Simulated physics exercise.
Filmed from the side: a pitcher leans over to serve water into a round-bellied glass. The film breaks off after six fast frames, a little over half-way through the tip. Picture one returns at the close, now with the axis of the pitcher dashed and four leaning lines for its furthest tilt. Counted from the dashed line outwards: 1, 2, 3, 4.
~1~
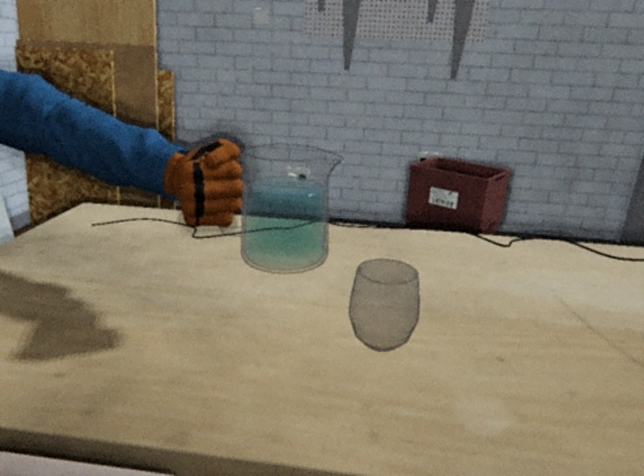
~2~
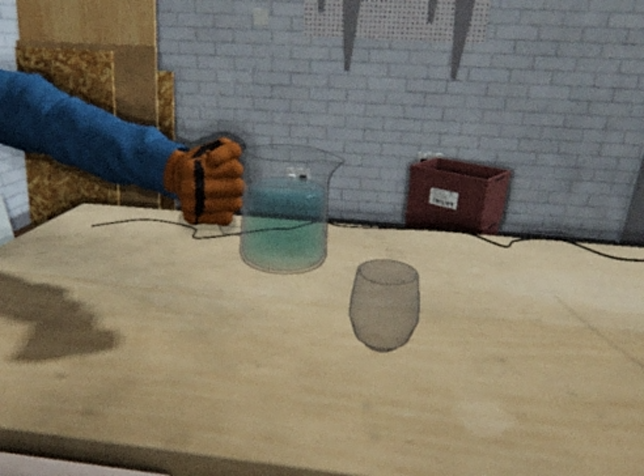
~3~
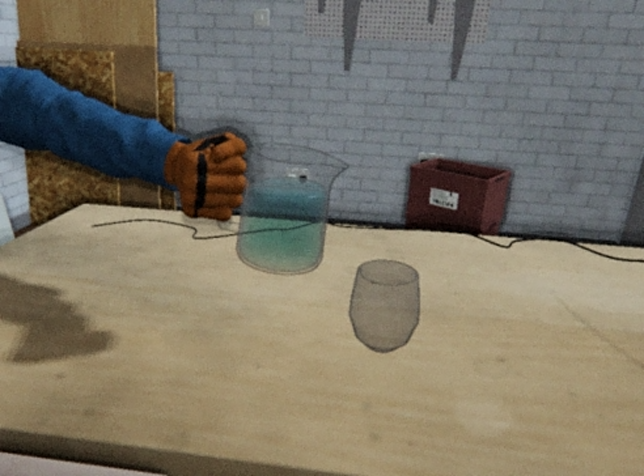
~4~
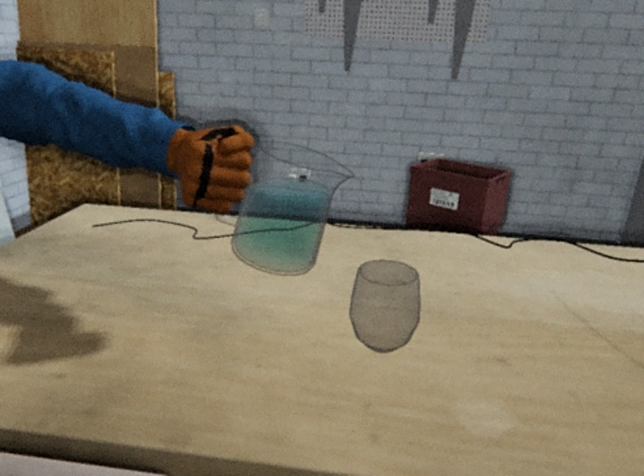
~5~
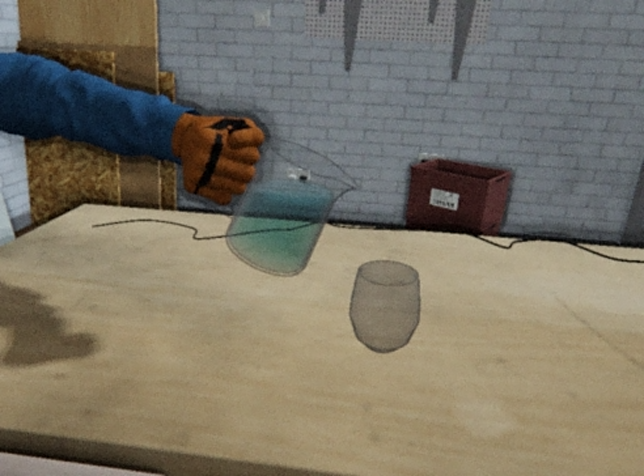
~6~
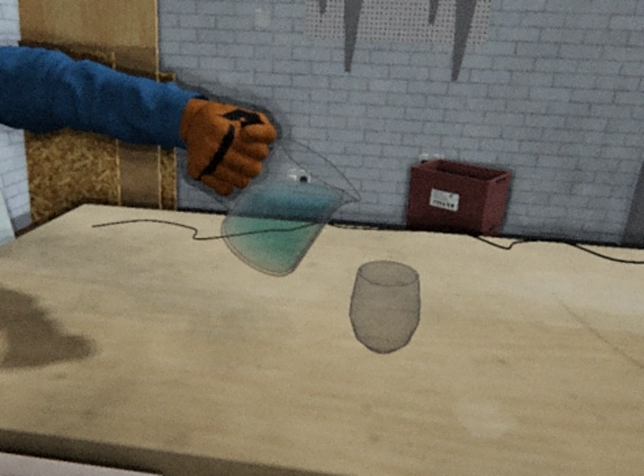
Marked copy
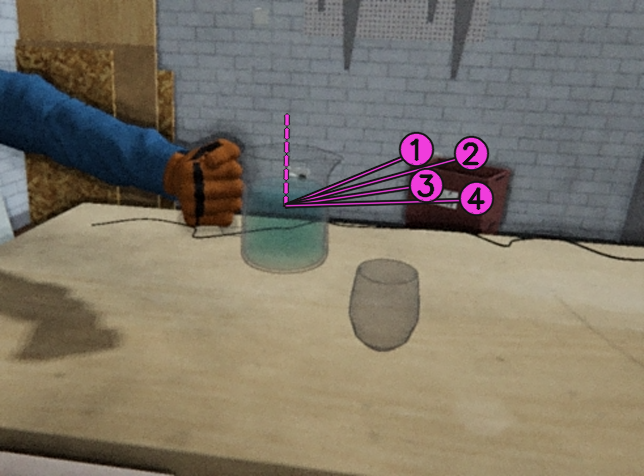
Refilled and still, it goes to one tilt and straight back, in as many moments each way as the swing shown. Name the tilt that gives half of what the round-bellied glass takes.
Take 1.
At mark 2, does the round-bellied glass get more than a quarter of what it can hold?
Yes, it does.
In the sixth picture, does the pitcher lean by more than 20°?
Yes.
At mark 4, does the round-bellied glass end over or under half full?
Over.
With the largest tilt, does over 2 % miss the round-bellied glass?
Yes.
In magenta, 1 at (401, 158); 2 at (455, 159); 3 at (409, 187); 4 at (459, 200).
With 1, the round-bellied glass ends with about 50 % of what it can hold.
With 2, the round-bellied glass ends with about 70 % of what it can hold.
With 3, the round-bellied glass ends with about 84 % of what it can hold; 5 % of the water is spilt.
With 4, the round-bellied glass ends with about 93 % of what it can hold; 12 % of the water is spilt.
